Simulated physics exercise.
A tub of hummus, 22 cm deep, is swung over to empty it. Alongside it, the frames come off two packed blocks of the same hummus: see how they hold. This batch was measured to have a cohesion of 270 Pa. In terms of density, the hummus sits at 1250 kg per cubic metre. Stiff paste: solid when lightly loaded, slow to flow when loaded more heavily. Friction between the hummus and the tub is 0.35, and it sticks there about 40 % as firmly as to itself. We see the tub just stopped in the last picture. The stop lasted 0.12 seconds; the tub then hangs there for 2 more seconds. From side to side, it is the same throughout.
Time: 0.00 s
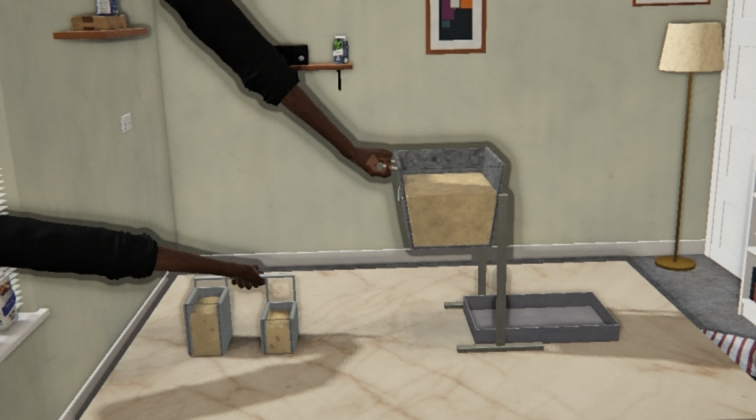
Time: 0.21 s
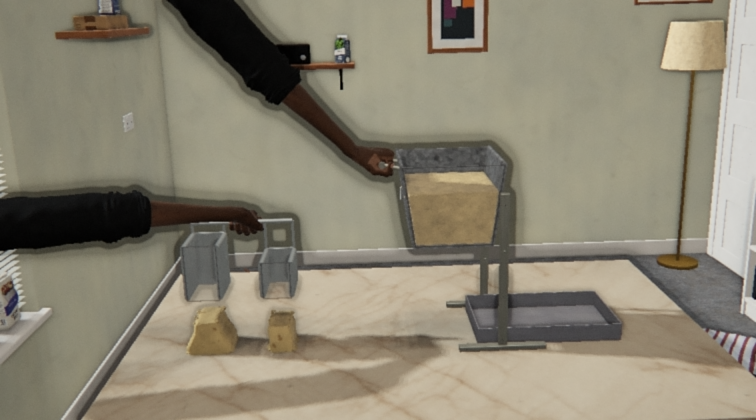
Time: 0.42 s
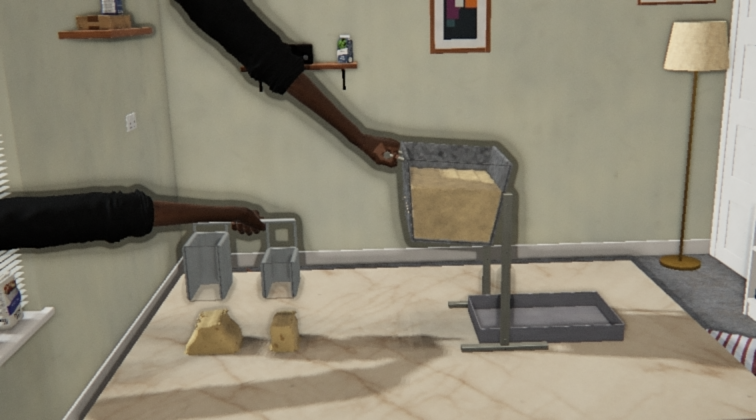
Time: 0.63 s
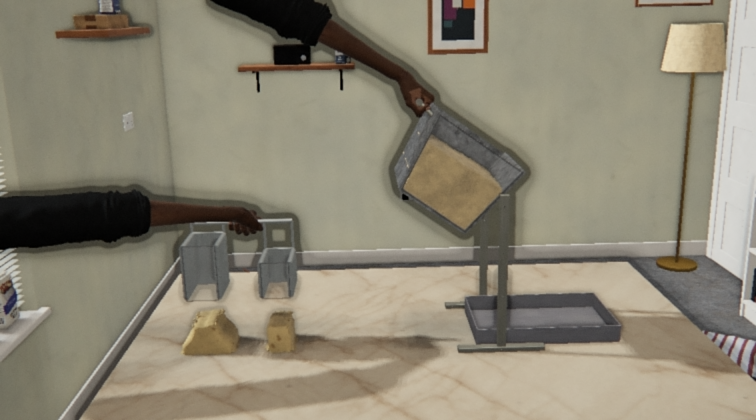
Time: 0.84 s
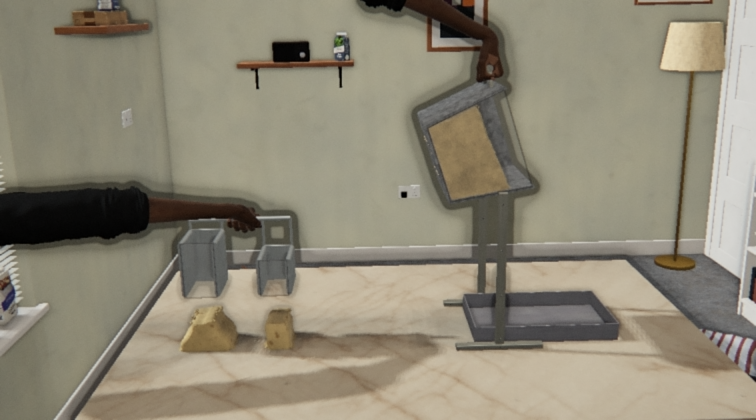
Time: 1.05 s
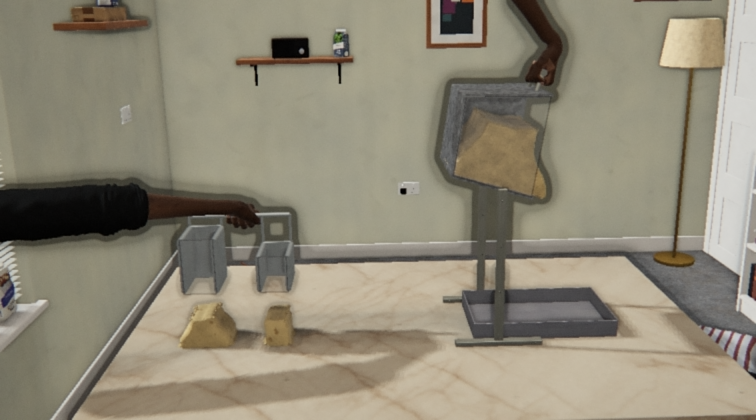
A hand swung a grey tub of hummus up and over onto its side above an empty tray, after another hand lifted two open moulds off a pair of tan blocks, the larger one slumping.
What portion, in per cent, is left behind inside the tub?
The portion left inside is around 0 %.
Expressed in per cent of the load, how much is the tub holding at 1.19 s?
Share in tub: Some 50 percent.
After 1.19 s, the tub is at 99 degrees and holds 49 %.
After 1.36 s, the tub is at 99 degrees and holds 25 %.
After 1.53 s, the tub is at 99 degrees and holds 13 %.
After 1.70 s, the tub is at 99 degrees and holds 0 %.
After 3.05 s, the tub is at 99 degrees and holds 0 %.
